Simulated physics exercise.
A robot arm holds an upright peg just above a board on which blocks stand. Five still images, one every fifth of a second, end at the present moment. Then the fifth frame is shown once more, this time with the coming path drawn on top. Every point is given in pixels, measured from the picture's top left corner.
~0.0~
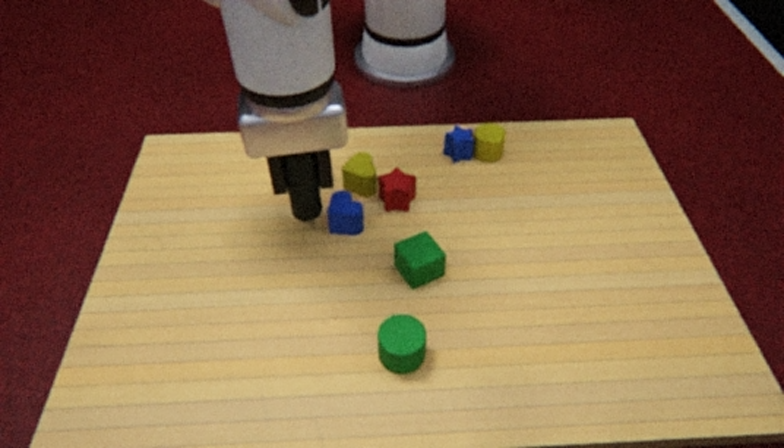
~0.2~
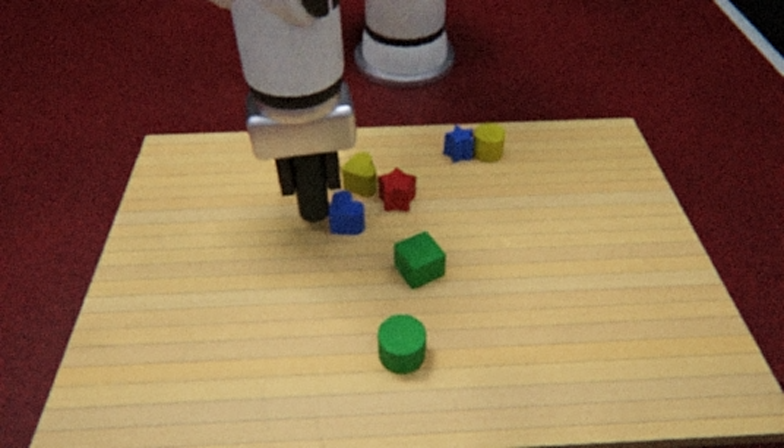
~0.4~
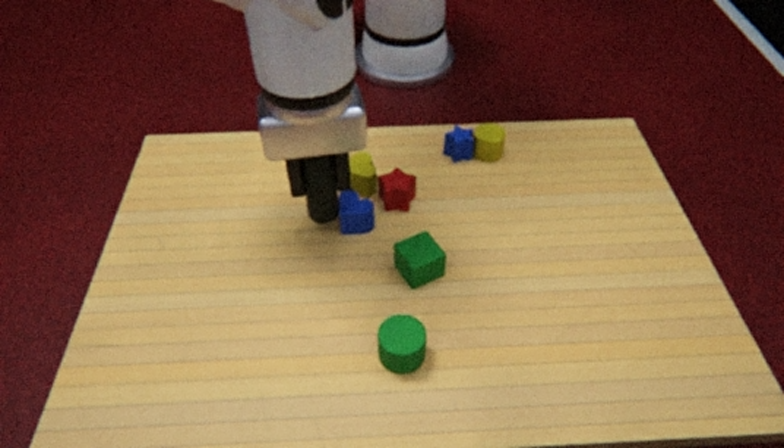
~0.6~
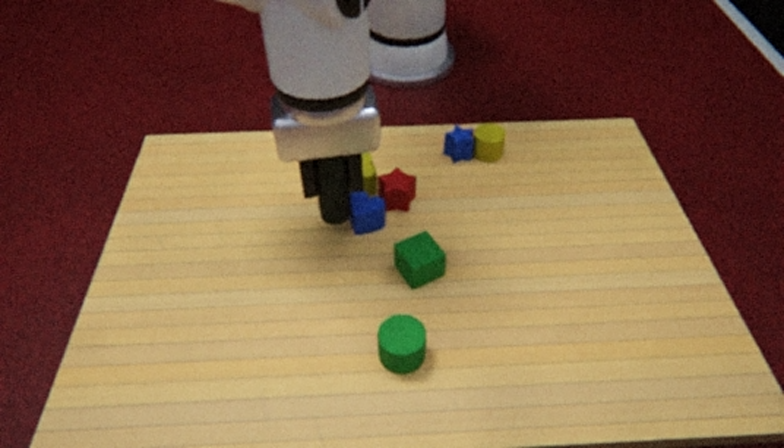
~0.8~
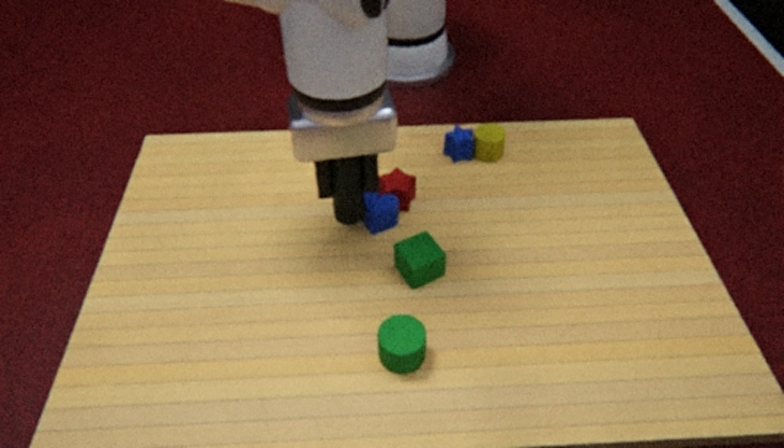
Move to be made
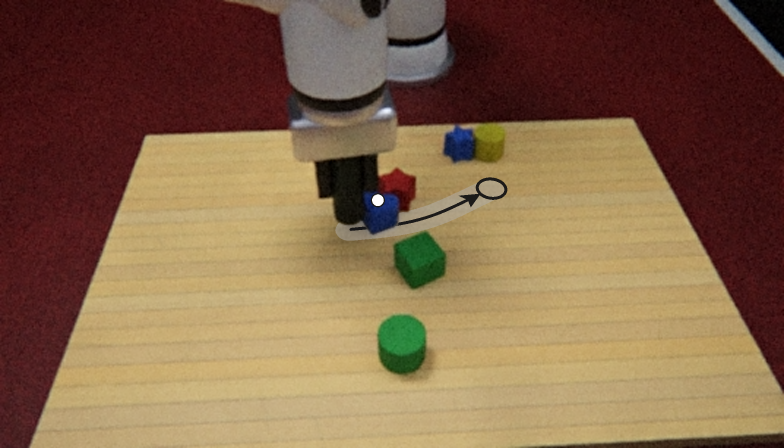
A robot arm moves right and pushes a blue block across the wooden board.
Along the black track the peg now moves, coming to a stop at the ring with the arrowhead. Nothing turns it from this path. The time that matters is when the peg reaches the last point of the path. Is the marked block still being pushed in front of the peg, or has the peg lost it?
It is still there in front.
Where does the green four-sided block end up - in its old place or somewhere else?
It gets no push and keeps its place.
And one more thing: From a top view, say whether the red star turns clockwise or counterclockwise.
Bird's-eye view: Counterclockwise.
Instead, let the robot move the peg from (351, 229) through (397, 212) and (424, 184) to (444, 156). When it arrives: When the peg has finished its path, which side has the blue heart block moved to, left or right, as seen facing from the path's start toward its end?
It heads right.
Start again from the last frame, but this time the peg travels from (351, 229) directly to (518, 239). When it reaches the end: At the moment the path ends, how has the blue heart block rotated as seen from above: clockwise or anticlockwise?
From the top, the block rotates counterclockwise.
Path on the board, from (351, 229) by way of (404, 223) and (451, 208) to (492, 188); the dot is on the blue heart block.
What follows on the original path. One third of the way, peg at (404, 208); blue heart block at (430, 190), turned 20° anticlockwise; red star at (415, 171), turned 70° anticlockwise.
Two thirds of the way, peg at (453, 193); blue heart block at (477, 175), turned 25° anticlockwise; red star at (419, 169), turned 100° anticlockwise.
At the end, peg at (494, 174); blue heart block at (520, 160); red star at (419, 169), turned 100° anticlockwise; green four-sided block in place.
